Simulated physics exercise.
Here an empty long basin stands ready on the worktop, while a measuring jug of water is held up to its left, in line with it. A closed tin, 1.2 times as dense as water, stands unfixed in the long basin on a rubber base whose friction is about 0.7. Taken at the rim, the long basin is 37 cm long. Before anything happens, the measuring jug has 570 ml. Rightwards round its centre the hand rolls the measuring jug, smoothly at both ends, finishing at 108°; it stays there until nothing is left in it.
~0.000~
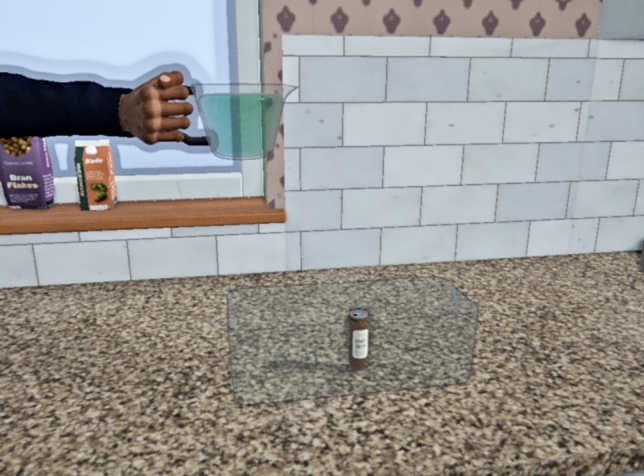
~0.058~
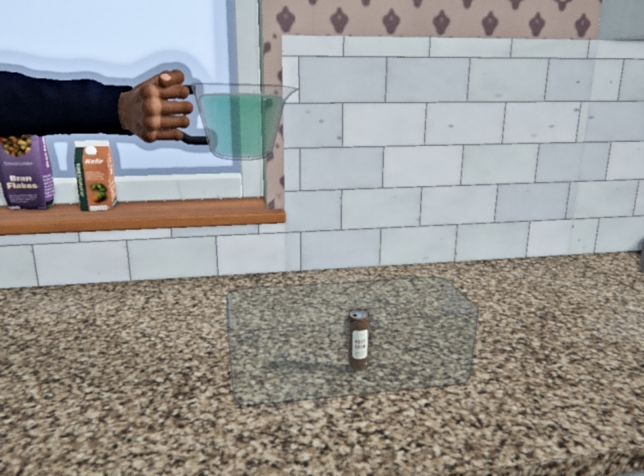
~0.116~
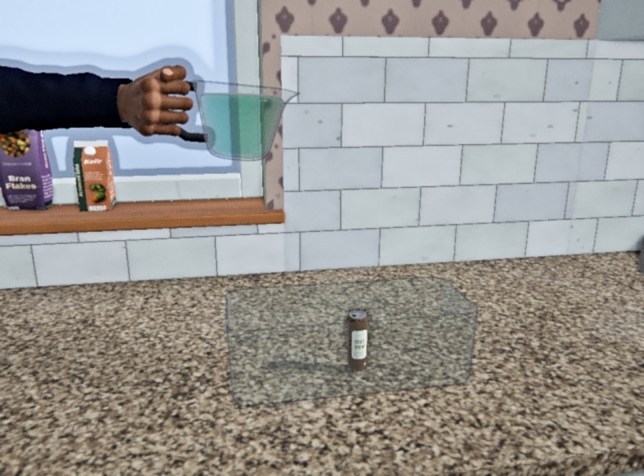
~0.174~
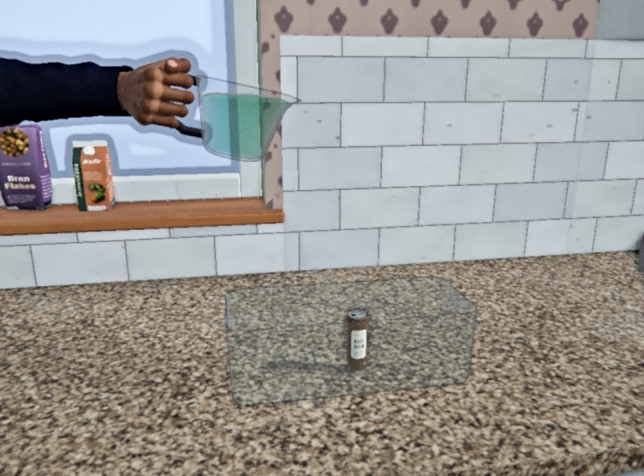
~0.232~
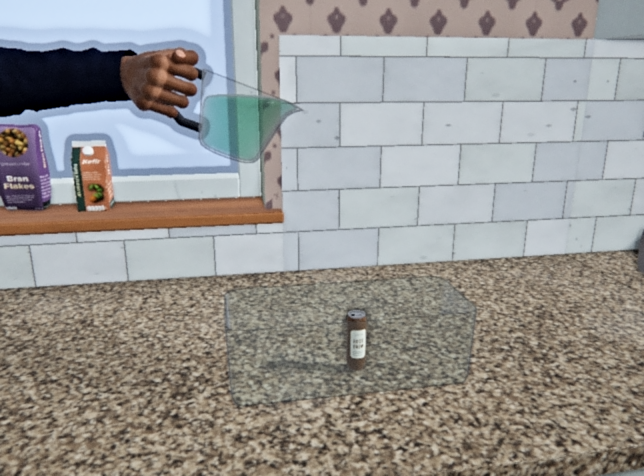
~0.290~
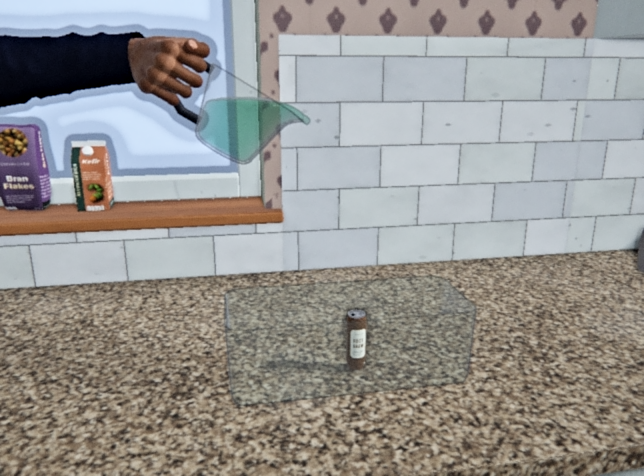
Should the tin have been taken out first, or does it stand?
It tumbles.
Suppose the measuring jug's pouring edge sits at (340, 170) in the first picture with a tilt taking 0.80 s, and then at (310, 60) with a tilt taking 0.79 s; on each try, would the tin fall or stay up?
The tin stays vertical the first time and overturns the second time.
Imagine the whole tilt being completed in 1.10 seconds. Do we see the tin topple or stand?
In that case the tin overturns.
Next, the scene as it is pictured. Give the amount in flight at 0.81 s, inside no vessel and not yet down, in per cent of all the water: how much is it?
16 in a hundred, give or take.
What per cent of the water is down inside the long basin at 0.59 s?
18 %, roughly.
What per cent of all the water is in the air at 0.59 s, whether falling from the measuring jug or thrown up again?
Around 50 in a hundred.
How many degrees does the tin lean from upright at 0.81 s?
About 5 degrees.
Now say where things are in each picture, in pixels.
In the first picture, it leans 0°; its right rim is at (299, 86); the water meets the walls at (197, 95) and (284, 95); the long basin's rim runs from (228, 310) to (462, 294); the tin's top is at (359, 316).
In the second picture, it leans 1°; its right rim is at (300, 88); the water meets the walls at (197, 95) and (284, 97).
In the third picture, it leans 6°; its right rim is at (301, 92); the water meets the walls at (198, 94) and (285, 98).
In the fourth picture, it leans 12°; its right rim is at (303, 99); the water meets the walls at (201, 95) and (288, 100).
In the fifth picture, it leans 21°; its right rim is at (304, 109); the water meets the walls at (204, 98) and (296, 103).
In the sixth picture, it leans 31°; its right rim is at (304, 121); the water meets the walls at (205, 102) and (293, 112); 4 per cent is over the edge.
Then, 0.59 s in, the tilt is 91° and 32 per cent is still to pour; the tin stands where it began.
Then, 0.81 s in, the tilt is 108° and 2 per cent is still to pour; the tin leans 7°.
Then, 1.05 s in, the tilt is 108° and 0 per cent is still to pour; the tin lies on its side.
Then, 1.30 s in, the tilt is 108° and 0 per cent is still to pour; the tin lies on its side.
Finally, the tin lies on its side.
